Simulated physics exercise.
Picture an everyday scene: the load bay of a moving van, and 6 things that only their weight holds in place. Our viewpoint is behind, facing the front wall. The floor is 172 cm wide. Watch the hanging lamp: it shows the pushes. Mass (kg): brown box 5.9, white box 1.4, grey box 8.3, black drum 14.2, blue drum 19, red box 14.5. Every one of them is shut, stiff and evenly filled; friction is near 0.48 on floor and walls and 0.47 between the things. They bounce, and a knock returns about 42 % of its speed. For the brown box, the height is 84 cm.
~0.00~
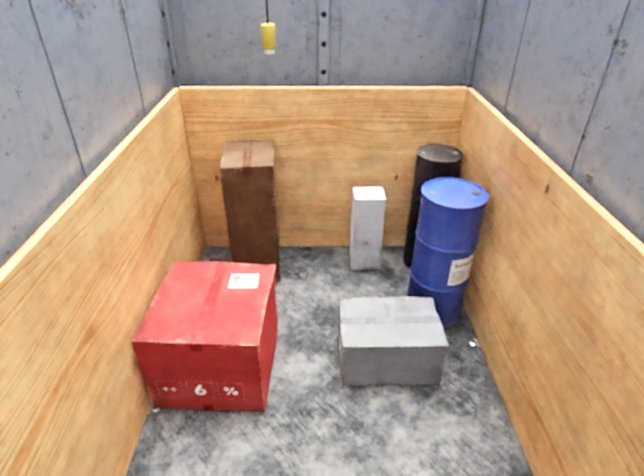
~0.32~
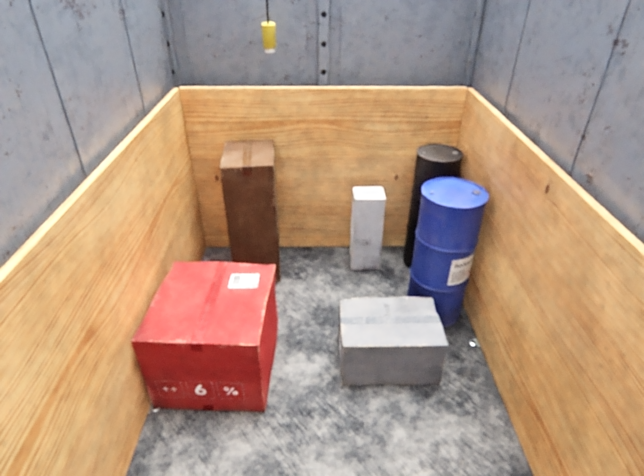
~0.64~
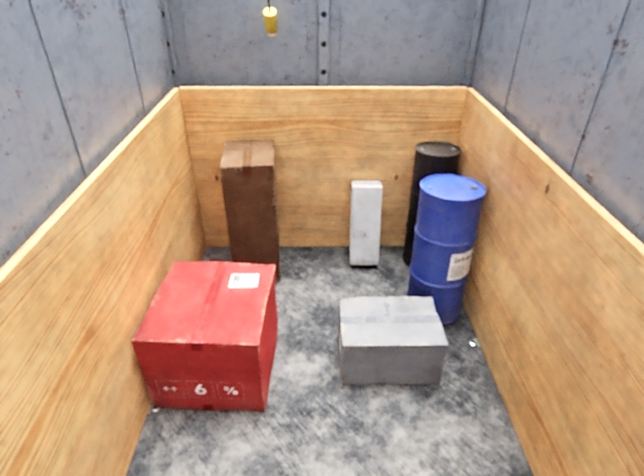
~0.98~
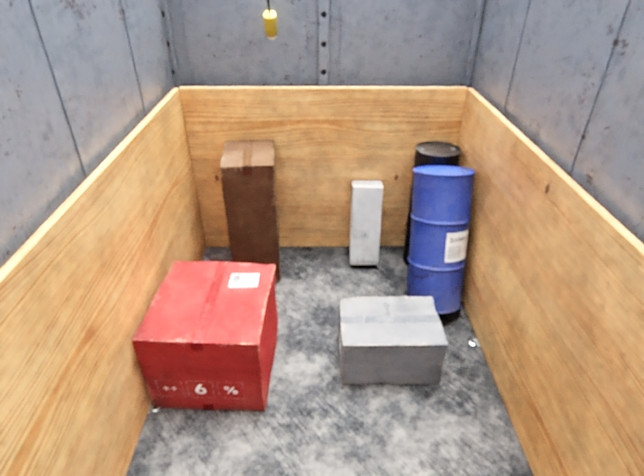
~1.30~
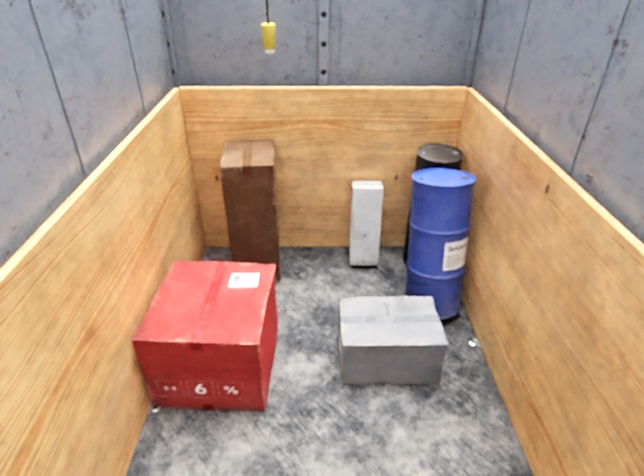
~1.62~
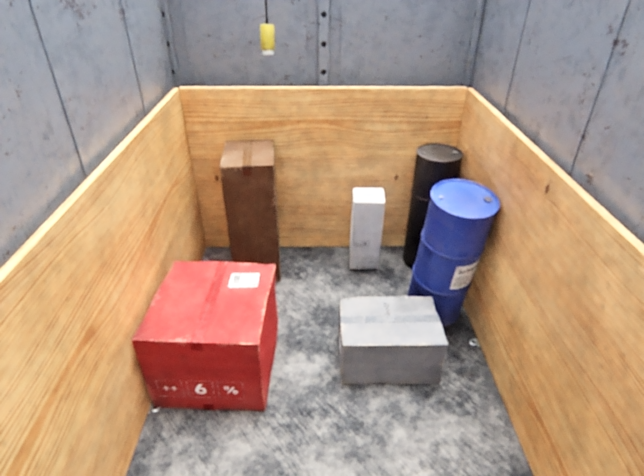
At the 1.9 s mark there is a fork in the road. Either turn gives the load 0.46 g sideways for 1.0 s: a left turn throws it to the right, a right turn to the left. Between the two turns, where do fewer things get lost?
Wheel left for a tidier load.
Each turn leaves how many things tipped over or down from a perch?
If it goes left, 2; if it goes right, 3.
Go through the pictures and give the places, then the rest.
In the first frame, smooth; brown box (254, 214); white box (366, 230).
In the second frame, push 0.40 g forwards; blue drum (443, 255); red box (217, 333).
In the third frame, push 0.45 g forwards; white box (365, 223) at 12° to upright; grey box (388, 339).
In the fourth frame, push 0.40 g forwards; blue drum (438, 239) at 16° to upright; red box (217, 332).
In the fifth frame, smooth; blue drum (437, 244) at 10° to upright; grey box (388, 339).
In the sixth frame, smooth; brown box (254, 213); white box (366, 230) at 5° to upright.
Turning left. Around 2.52 s, push 0.46 g right; white box at 14° to upright near (381, 232); brown box at 9° to upright near (265, 210); black drum shifted 2 cm.
Around 2.92 s, smooth; brown box at 54° to upright near (319, 218); white box at 23° to upright near (393, 241); blue drum shifted 3 cm.
Finally (3.7 s), on their side or leaning hard in the back, brown box and white box; the other 4 still in place (within 15 cm). Final places as that camera would see them, brown box near (318, 238), white box near (414, 257).
Turning right instead, white box, black drum and blue drum tipped over or down from a perch, 3 of 6 in all.
